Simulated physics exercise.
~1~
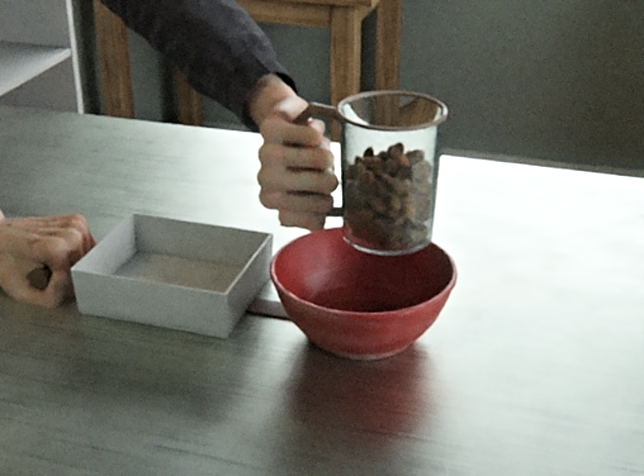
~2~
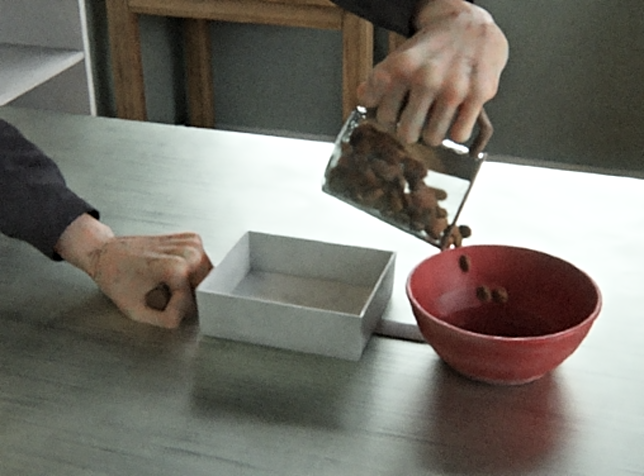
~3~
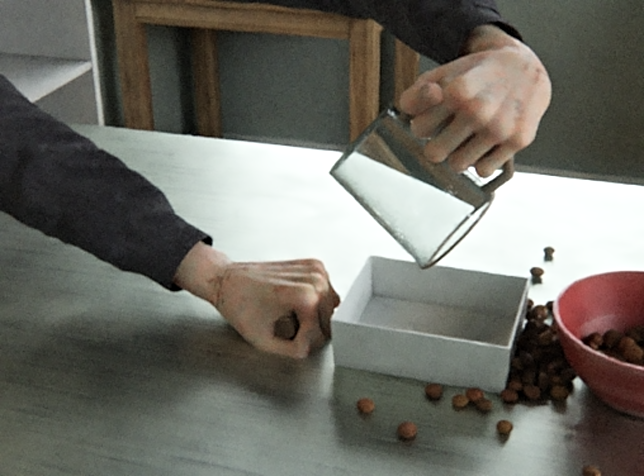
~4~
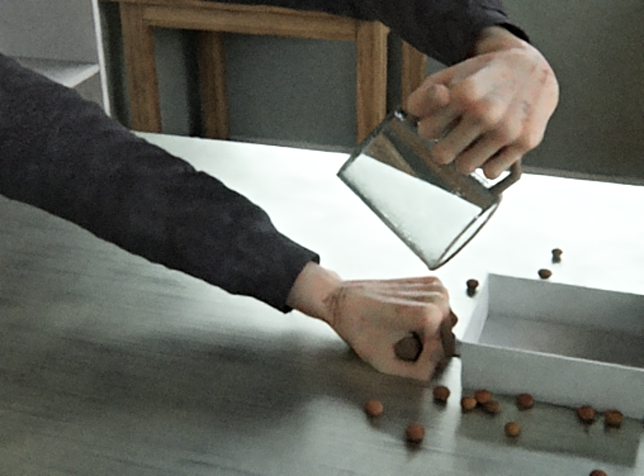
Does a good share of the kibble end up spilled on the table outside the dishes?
Yes, a large share of the kibble ends up on the table, while the rest lands in the red bowl and the white tin gets none.
